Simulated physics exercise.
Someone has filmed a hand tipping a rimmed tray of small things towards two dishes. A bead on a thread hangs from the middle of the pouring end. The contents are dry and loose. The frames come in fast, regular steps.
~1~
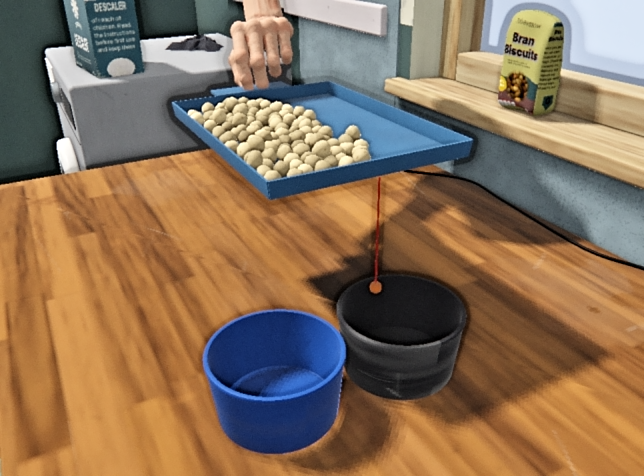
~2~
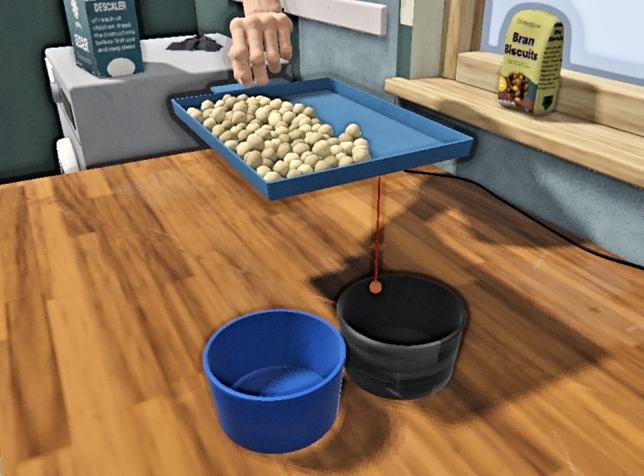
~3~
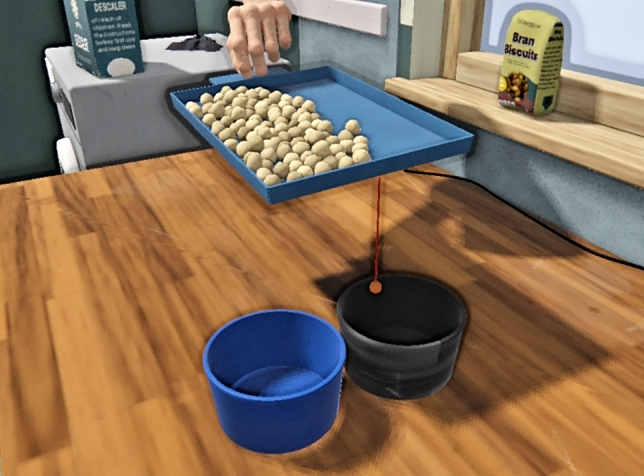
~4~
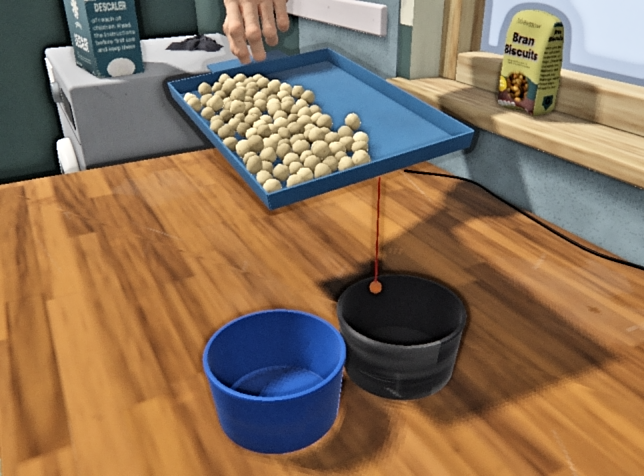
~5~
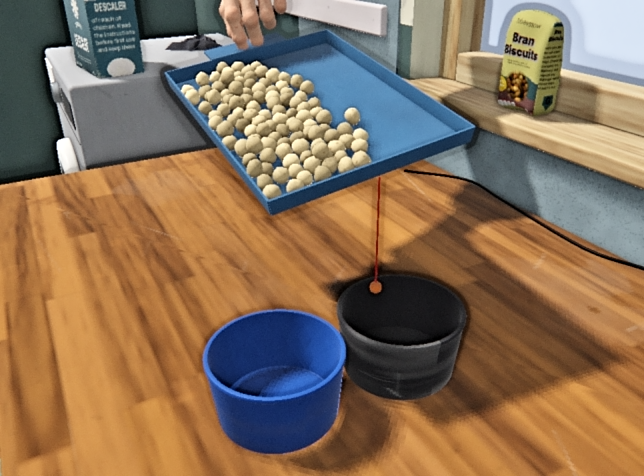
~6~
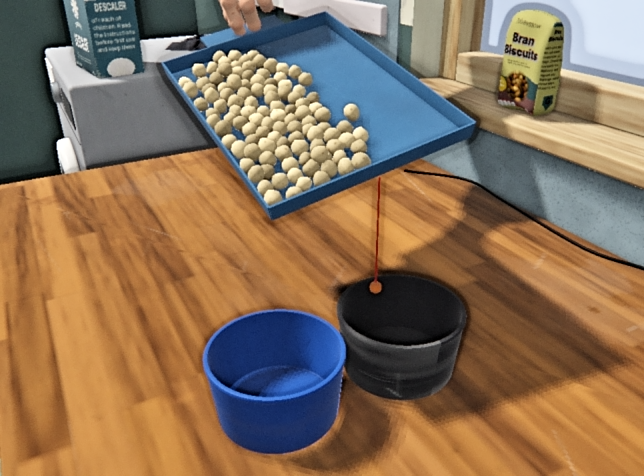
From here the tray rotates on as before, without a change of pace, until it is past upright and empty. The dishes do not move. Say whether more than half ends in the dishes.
In the dishes lies more than half of it.
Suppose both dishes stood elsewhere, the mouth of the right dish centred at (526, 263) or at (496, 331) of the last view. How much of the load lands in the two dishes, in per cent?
In turn 0 and 10 in a hundred.
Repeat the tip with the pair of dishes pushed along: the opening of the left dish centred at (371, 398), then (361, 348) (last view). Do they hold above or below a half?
First not half, then not half.
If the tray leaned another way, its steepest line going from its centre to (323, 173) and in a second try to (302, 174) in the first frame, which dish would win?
One: Left. Two: The dish on the left.
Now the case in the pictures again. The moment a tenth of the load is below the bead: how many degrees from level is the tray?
Roughly 105°.
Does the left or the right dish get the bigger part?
More ends in the left one.
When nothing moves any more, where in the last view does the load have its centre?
Near (293, 391).
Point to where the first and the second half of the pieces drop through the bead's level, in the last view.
At about (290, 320), then at (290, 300).
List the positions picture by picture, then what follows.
Corners of the pouring end at (269, 180) and (470, 139), level; middle of the load at (283, 135), macadamia nuts; left dish at (306, 417); right dish at (437, 365); bead on its thread at (376, 287), in the first frame.
Corners of the pouring end at (269, 182) and (470, 138), level; middle of the load at (282, 134), in the second frame.
Corners of the pouring end at (269, 186) and (470, 135), tipped barely, lowest at the left corner; middle of the load at (282, 130), in the third frame.
Corners of the pouring end at (269, 193) and (471, 131), tipped a little, lowest at the left corner; middle of the load at (281, 125), in the fourth frame.
Corners of the pouring end at (269, 199) and (472, 126), tipped a little, lowest at the left corner; middle of the load at (280, 120), in the fifth frame.
Corners of the pouring end at (270, 205) and (472, 122), tipped clearly, lowest at the left corner; middle of the load at (278, 117), a small part on the move; left dish at (306, 417); right dish at (437, 365), in the sixth frame.
Soon, tray tipped steeply; nearly all on the tray; a stray few in the left dish; a stray few in the air.
A while on, tray tipped right over; nearly all on the tray; a stray few in the left dish; a stray few outside both; a stray few in the air.
Towards the end, tray tipped past a quarter turn; about half in the left dish; a small part in the right dish; about a third outside both.
Finally, tray tipped past a quarter turn; about half in the left dish; a small part in the right dish; about a third outside both.
